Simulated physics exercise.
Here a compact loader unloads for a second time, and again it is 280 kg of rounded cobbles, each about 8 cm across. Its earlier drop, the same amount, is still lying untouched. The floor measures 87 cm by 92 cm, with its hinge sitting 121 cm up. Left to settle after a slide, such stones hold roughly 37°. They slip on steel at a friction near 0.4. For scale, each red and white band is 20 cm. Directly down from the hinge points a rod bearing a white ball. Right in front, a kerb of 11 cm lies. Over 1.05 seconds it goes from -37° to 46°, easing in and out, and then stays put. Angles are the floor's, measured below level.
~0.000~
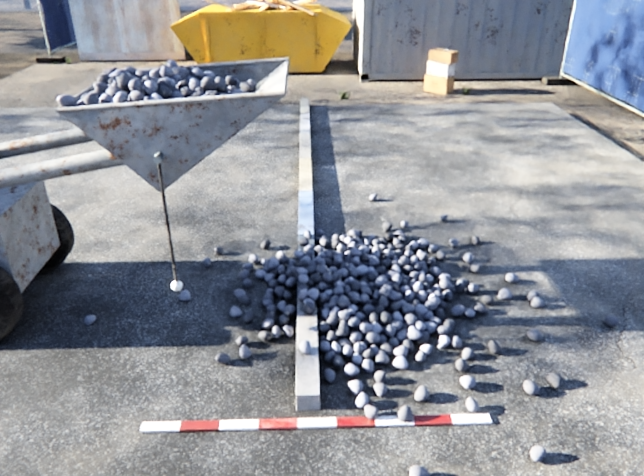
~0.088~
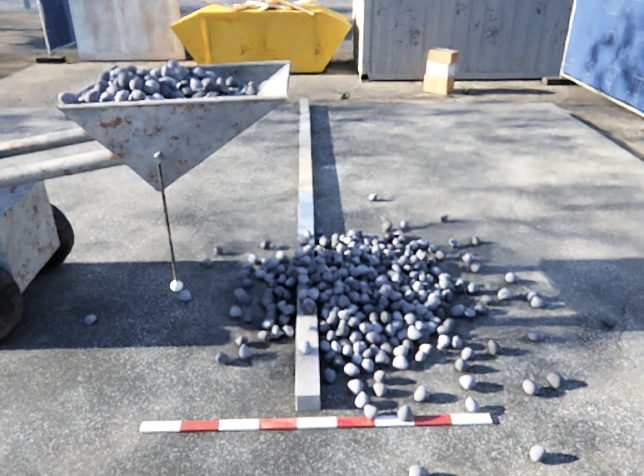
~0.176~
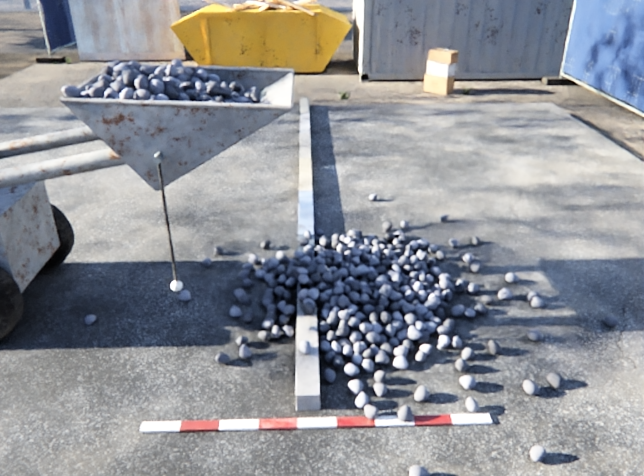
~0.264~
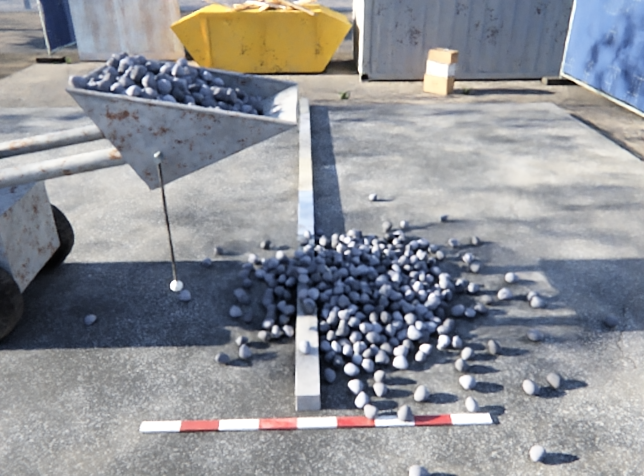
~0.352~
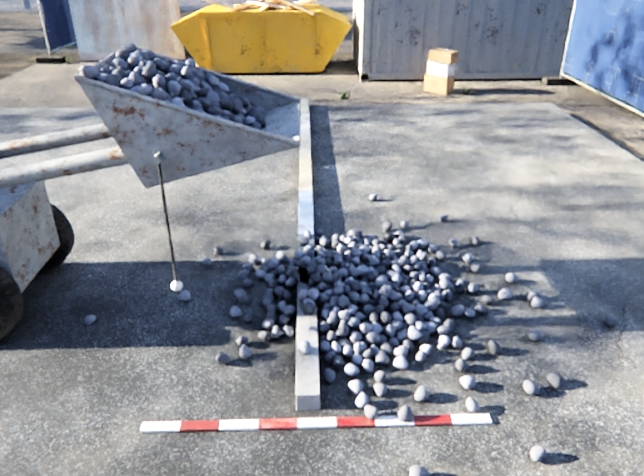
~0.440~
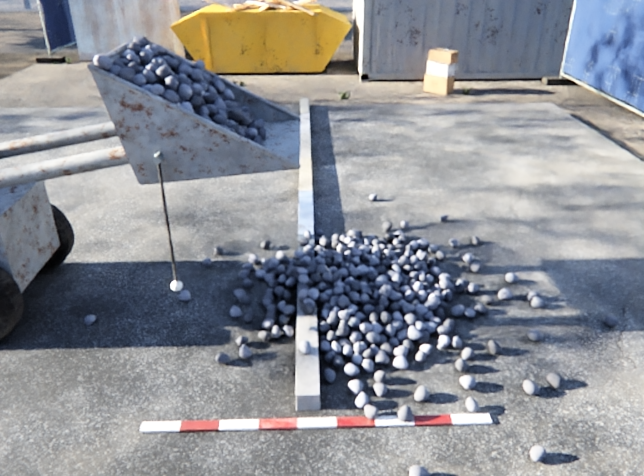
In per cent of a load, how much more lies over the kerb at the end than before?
Some 46 per cent more.
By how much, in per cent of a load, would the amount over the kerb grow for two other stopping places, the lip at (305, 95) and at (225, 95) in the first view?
The first position would add some 65 per cent, the second some 10.
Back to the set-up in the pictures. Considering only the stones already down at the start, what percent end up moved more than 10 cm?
Roughly 10 percent.
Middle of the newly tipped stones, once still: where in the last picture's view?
Near (307, 284).
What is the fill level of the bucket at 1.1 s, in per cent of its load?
Estimate: 45 % remaining inside, roughly.
After 0.8 s the floor is at 33°; in per cent of one load, 99 in the bucket, 16 on this side of the kerb, 84 over the kerb; the foremost stones are at (530, 301).
After 1.1 s the floor is at 46°; in per cent of one load, 43 in the bucket, 66 on this side of the kerb, 91 over the kerb; the foremost stones are at (530, 301).
After 1.5 s the floor is at 46°; in per cent of one load, 1 in the bucket, 76 on this side of the kerb, 123 over the kerb; the foremost stones are at (530, 301).
After 4.0 s the floor is at 46°; in per cent of one load, 0 in the bucket, 69 on this side of the kerb, 131 over the kerb; the foremost stones are at (528, 294). Net gain over the kerb, 46.
